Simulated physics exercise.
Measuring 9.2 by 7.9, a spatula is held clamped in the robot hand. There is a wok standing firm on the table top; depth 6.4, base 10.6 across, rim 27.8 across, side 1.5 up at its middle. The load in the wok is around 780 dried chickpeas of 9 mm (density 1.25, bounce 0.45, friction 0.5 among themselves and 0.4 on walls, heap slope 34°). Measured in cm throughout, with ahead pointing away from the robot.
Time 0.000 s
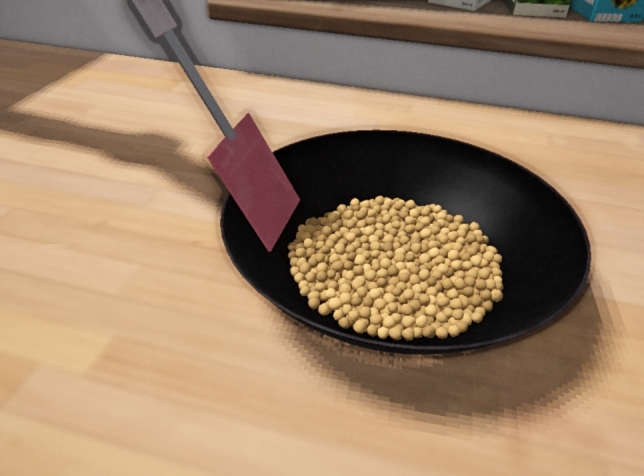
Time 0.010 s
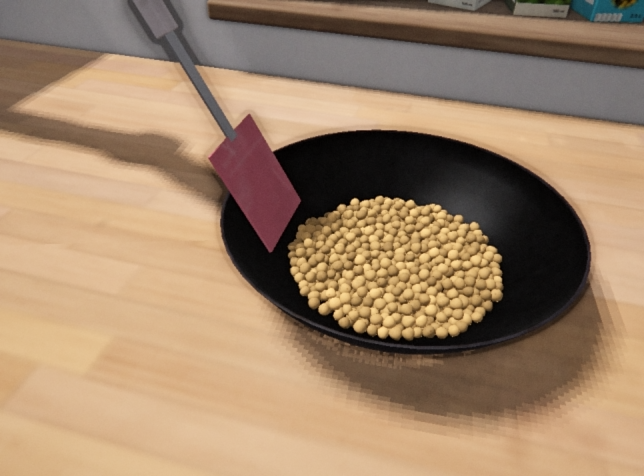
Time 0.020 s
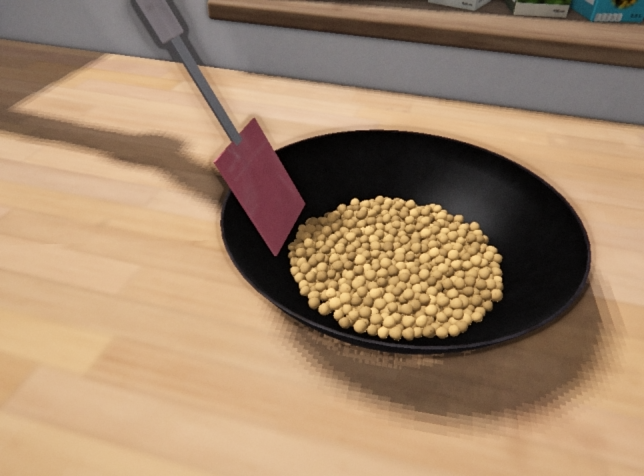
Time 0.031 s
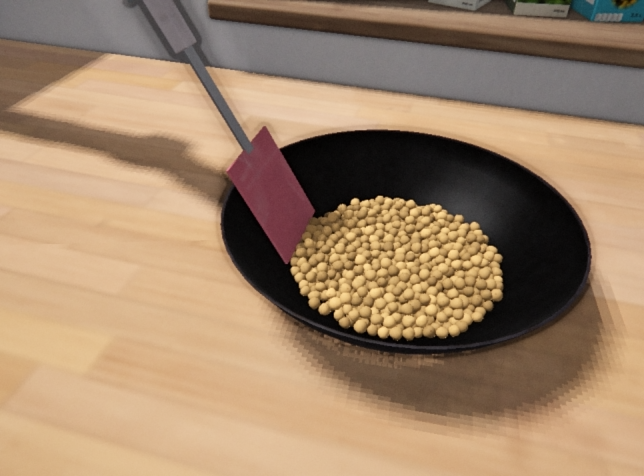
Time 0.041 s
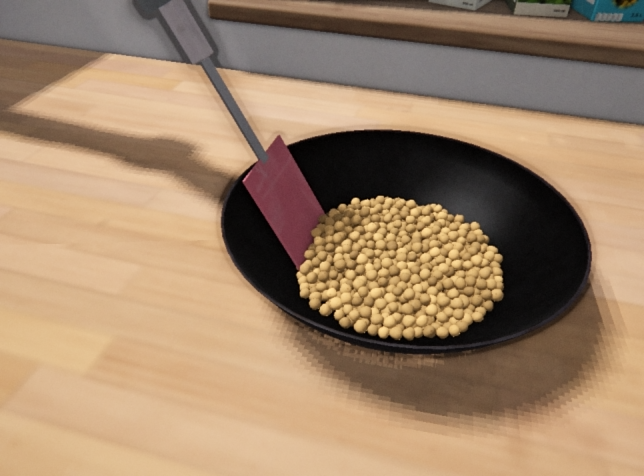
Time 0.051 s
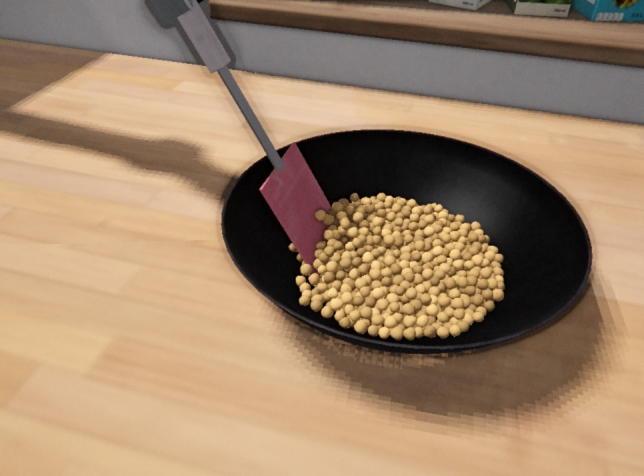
Black wok of chickpeas sitting on a wooden table top while a dark red spatula slides in from the left, nudging the pile's edge.
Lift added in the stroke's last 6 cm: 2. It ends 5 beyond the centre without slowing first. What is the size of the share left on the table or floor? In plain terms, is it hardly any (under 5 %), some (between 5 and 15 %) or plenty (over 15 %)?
Some - between 5 and 15 %.
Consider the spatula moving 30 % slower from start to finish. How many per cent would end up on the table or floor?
It would be roughly 0 percent.
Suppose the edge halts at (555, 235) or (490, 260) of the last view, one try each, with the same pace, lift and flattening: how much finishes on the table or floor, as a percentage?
Roughly 40 and 20 per cent.
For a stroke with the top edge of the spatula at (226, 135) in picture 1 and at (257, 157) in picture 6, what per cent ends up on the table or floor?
Roughly 0 %.
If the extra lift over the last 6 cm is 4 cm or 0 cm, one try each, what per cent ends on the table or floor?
Estimates, in order: 15 % then 5 %.
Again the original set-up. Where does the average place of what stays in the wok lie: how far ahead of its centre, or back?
Offset forward: Around 4.5 cm.
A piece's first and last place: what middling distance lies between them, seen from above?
Distance: Around 3 cm.
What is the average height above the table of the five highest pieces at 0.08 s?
Height: Some 8 cm.
By 0.08 s, sloping 60°, highest piece 9 above the table; 785 in the wok.
By 0.10 s, sloping 60°, highest piece 13 above the table; 782 in the wok, 3 on the blade or in flight.
By 0.31 s, sloping 60°, highest piece 20 above the table; 701 in the wok, 44 on the table or floor, 40 on the blade or in flight.
By 1.36 s, sloping 60°, highest piece 6 above the table; 702 in the wok, 83 on the table or floor.
Final count, 702 in the wok, 83 on the table or floor. That is 11 % on the table or floor.
